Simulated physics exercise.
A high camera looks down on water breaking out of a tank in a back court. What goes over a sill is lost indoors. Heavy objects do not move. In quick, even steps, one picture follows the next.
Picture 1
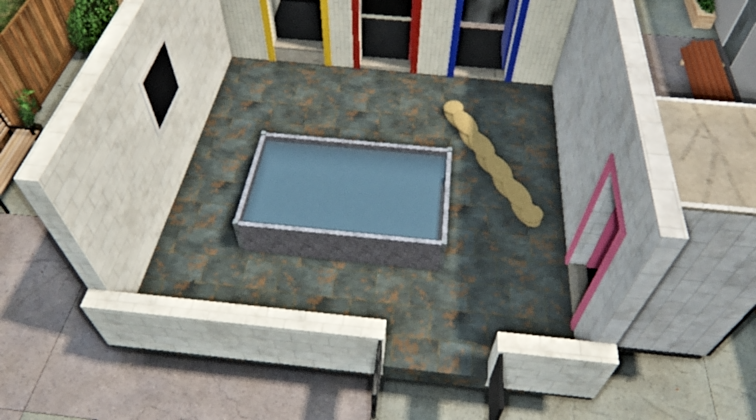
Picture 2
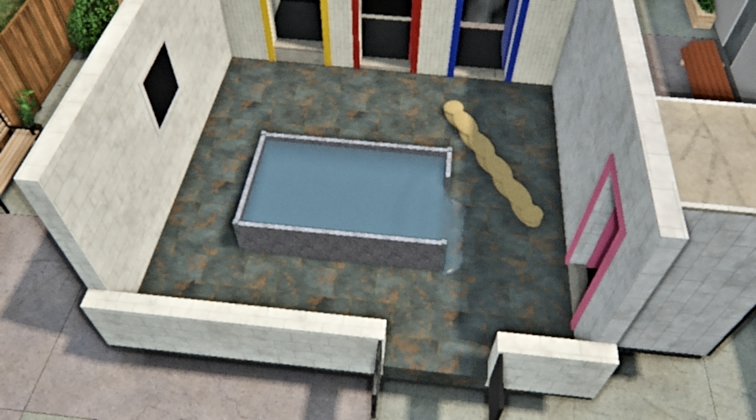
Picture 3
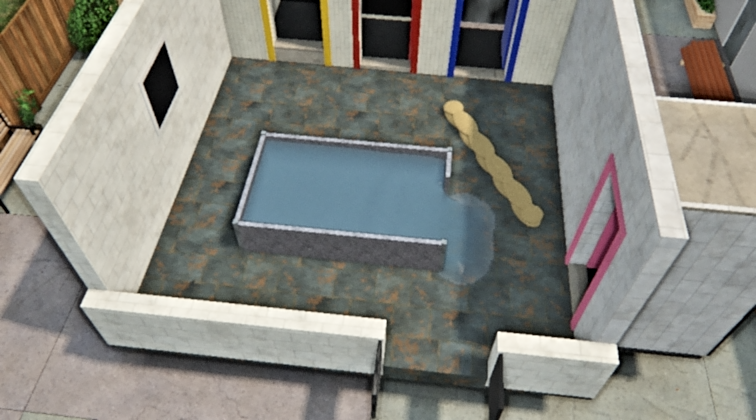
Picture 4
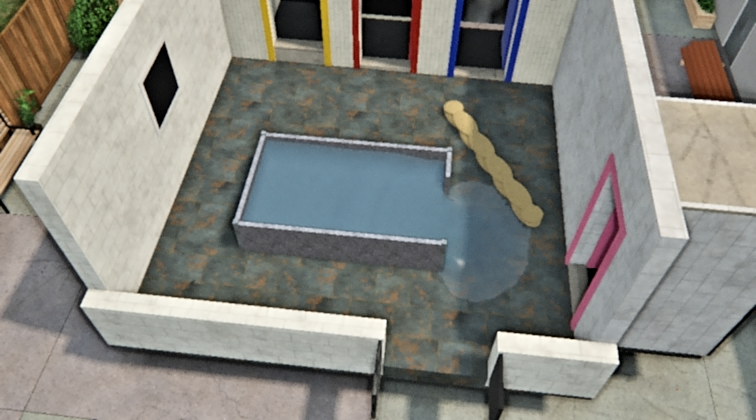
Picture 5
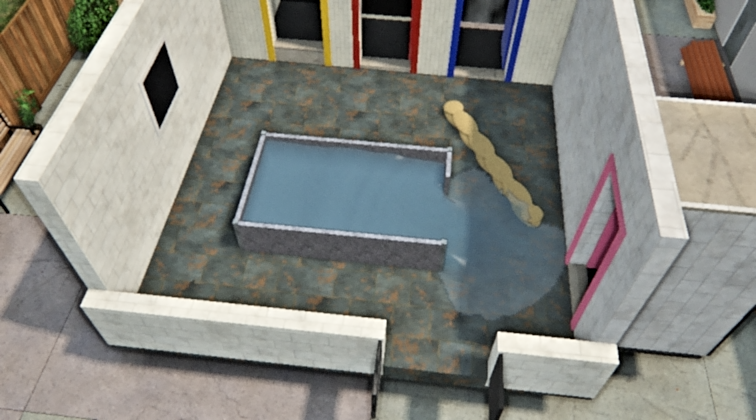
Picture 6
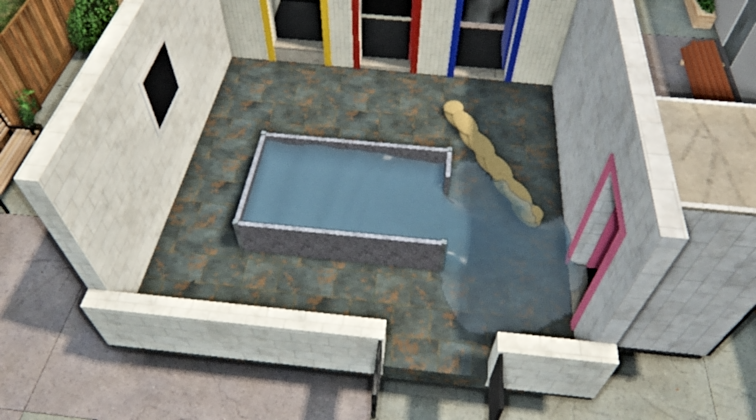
Water broke out through a gap in the right side of a low tank in a walled court, then spread across the dark floor, reaching the sandy ridge and the pink-framed doorway's wall.
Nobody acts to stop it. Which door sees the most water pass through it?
The pink door sees the most.
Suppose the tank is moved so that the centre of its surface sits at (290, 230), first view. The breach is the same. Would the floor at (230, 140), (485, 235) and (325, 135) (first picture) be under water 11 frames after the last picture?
In order: Unreached, reached, unreached.
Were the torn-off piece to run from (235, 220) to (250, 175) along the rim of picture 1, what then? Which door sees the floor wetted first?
It is the yellow door.
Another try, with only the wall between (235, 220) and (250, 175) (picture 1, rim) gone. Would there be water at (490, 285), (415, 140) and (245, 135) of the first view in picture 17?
In turn: Dry, clear, flooded.
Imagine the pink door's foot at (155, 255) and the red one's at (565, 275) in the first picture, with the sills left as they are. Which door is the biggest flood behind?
The red-painted one.
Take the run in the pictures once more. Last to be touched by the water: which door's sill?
My pick is the yellow door.
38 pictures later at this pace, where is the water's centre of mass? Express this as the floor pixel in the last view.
Somewhere near (401, 208).
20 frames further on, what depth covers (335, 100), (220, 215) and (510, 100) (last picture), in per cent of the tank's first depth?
Approx. values, in order: 0 %, 0 %, 10 %.
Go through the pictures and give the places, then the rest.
In the first picture, still water in the open tank at (348, 188).
In the second picture, water pours out at (441, 227) and has run to (452, 202).
In the third picture, the front is at (488, 212), out from the gap at (441, 228).
In the fourth picture, water pours out at (441, 228) and has run to (525, 232).
In the fifth picture, water pours out at (441, 228) and has run to (564, 240).
In the sixth picture, the front is at (569, 305), out from the gap at (441, 228).
A moment on, water covers 20 % of the floor; blue door not reached, pink door some in, red door not reached, yellow door not reached.
Next, water covers 30 % of the floor; blue door not reached, pink door a lot in, red door not reached, yellow door not reached.
Then, water covers 50 % of the floor; blue door a trickle in, pink door a lot in, red door not reached, yellow door not reached.
Later, water covers 70 % of the floor; blue door some in, pink door a lot in, red door wet at the sill, nothing in, yellow door wet at the sill, nothing in.
In the end, water covers 95 % of the floor; blue door some in, pink door a lot in, red door wet at the sill, nothing in, yellow door wet at the sill, nothing in; the pink door has let in the most.
